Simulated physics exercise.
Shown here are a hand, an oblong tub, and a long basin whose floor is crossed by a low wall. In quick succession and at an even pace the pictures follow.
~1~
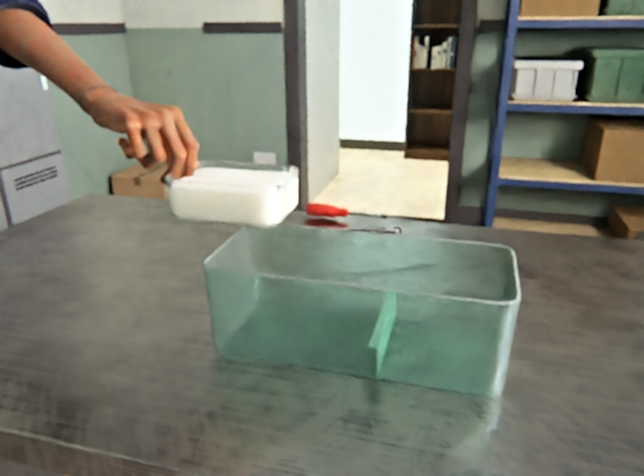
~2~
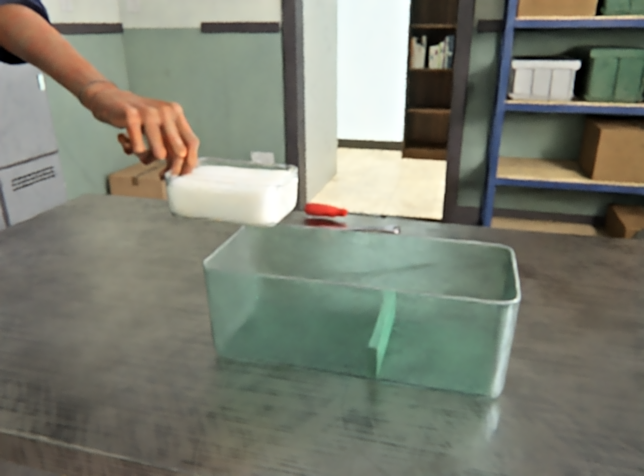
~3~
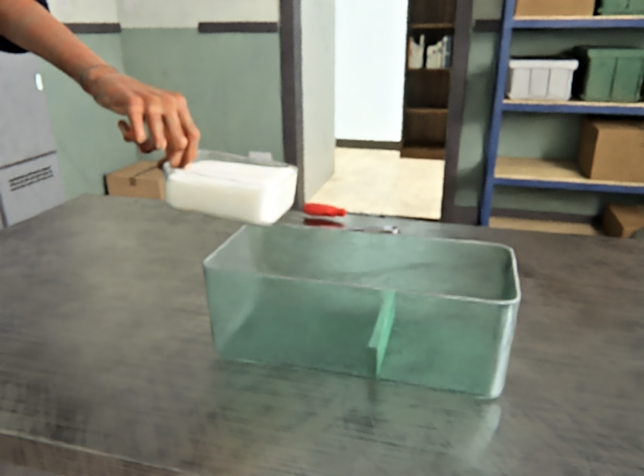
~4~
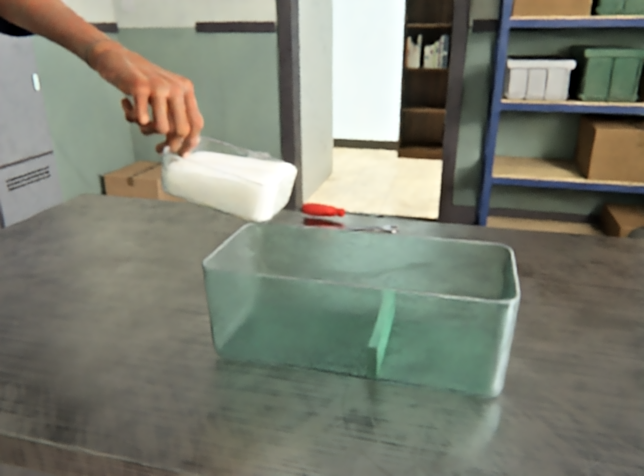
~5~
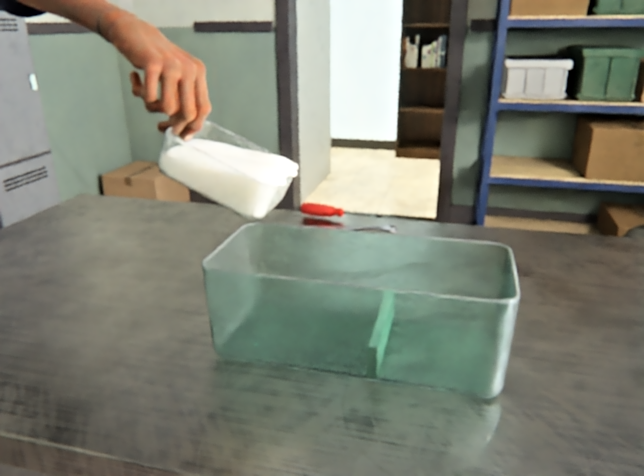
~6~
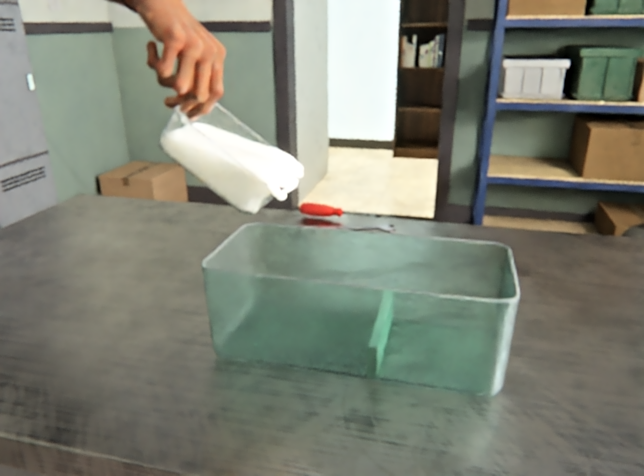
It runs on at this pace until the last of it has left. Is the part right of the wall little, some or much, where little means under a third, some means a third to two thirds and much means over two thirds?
Some.
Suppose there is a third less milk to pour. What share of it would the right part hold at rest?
Some 30 parts in a hundred.
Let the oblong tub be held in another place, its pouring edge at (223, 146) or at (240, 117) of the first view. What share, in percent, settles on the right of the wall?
Start one gives close to 10 percent, start two close to 10 percent.
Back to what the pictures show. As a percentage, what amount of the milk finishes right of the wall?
Around 45 percent.
A moment on, the oblong tub is tipped right over and 11 per cent is still to pour, 32 is left of the wall and 0 right of it.
Next, the oblong tub is tipped right over and 1 per cent is still to pour, 38 is left of the wall and 57 right of it.
Then the oblong tub is tipped right over and 0 per cent is still to pour, 47 is left of the wall and 46 right of it.
Later the oblong tub is tipped right over and 0 per cent is still to pour, 51 is left of the wall and 47 right of it.
In the end 51 per cent lies left of the wall, 47 right of it and 2 outside.
